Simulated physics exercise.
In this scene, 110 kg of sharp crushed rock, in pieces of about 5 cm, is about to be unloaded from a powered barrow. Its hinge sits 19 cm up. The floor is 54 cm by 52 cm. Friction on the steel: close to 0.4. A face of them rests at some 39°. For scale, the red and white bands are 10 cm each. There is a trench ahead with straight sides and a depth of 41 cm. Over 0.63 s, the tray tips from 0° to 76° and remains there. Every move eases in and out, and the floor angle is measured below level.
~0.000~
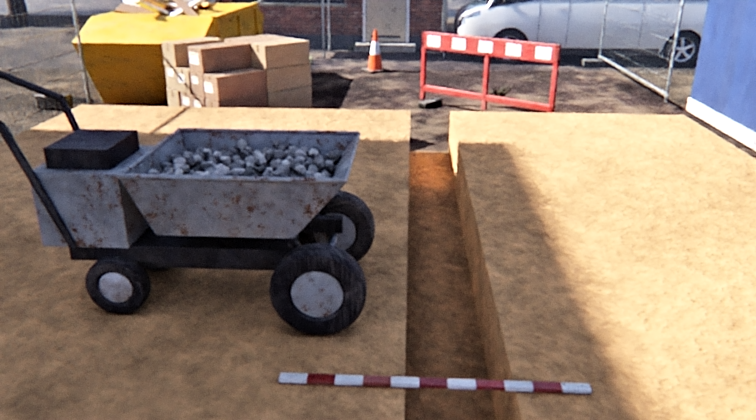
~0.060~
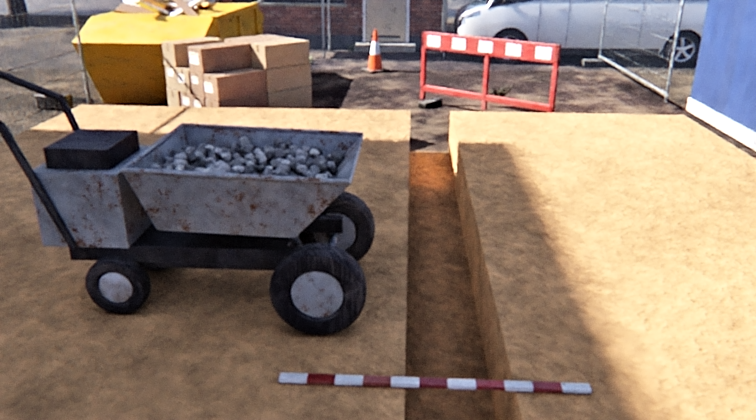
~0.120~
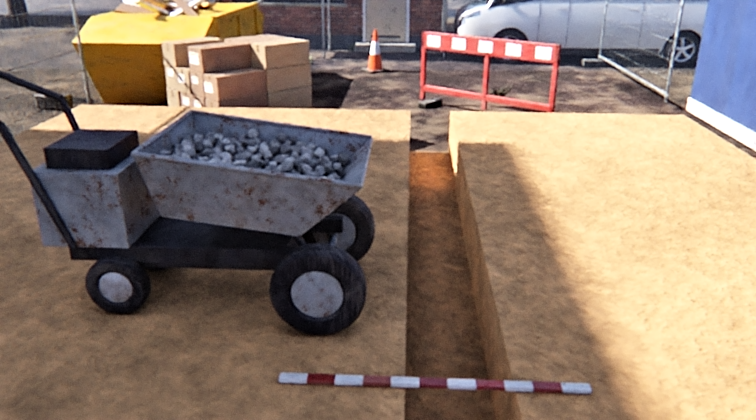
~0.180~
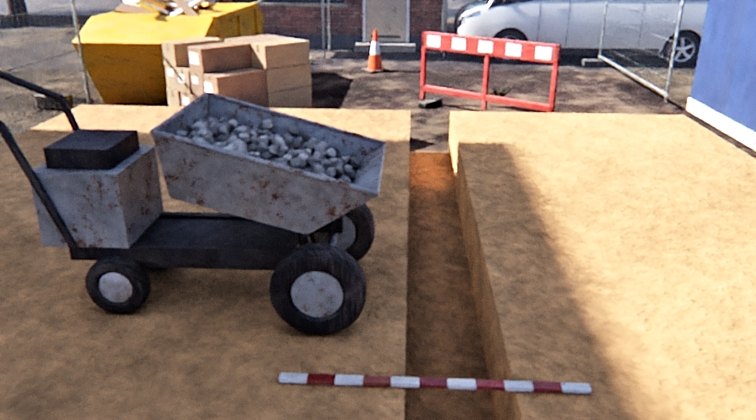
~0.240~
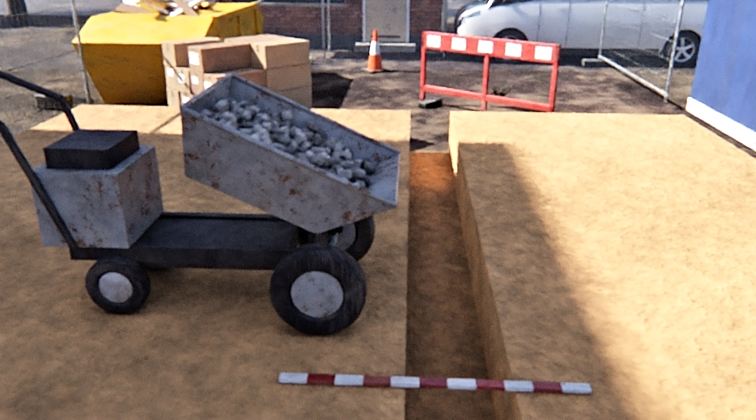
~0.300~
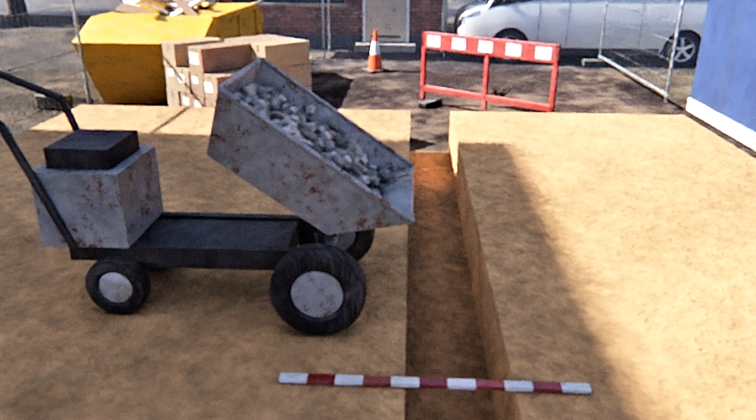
At the start, a grey, rust-marked tray full of grey stones sits level on a powered barrow beside a straight-sided trench. The tray then tilts forward to the right, slightly at first, its back end rising steadily higher until it slopes steeply, front lip lowered over the trench's edge, stones still inside.
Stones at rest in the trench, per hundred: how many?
Approx. 55 %.
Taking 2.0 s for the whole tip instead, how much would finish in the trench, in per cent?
Roughly 90 per cent would.
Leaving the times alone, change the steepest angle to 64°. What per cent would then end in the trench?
Roughly 45 percent.
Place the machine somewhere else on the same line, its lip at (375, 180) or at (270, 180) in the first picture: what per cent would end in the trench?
First place roughly 30%, second roughly 95%.
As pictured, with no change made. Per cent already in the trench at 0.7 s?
By then, around 30 percent.
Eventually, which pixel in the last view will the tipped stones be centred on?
The resting stones are centred at roughly (485, 349).
After 0.5 s the floor is at 64°; 100 % in the tray; the foremost stones are at (424, 233).
After 0.7 s the floor is at 76°; 61 % in the tray, 29 % in the trench, 10 % past the trench; the foremost stones are at (520, 295).
After 1.1 s the floor is at 76°; 7 % in the tray, 47 % in the trench, 46 % past the trench; the foremost stones are at (698, 293).
After 3.0 s the floor is at 76°; 0 % in the tray, 55 % in the trench, 45 % past the trench; the foremost stones are past the picture's edge.
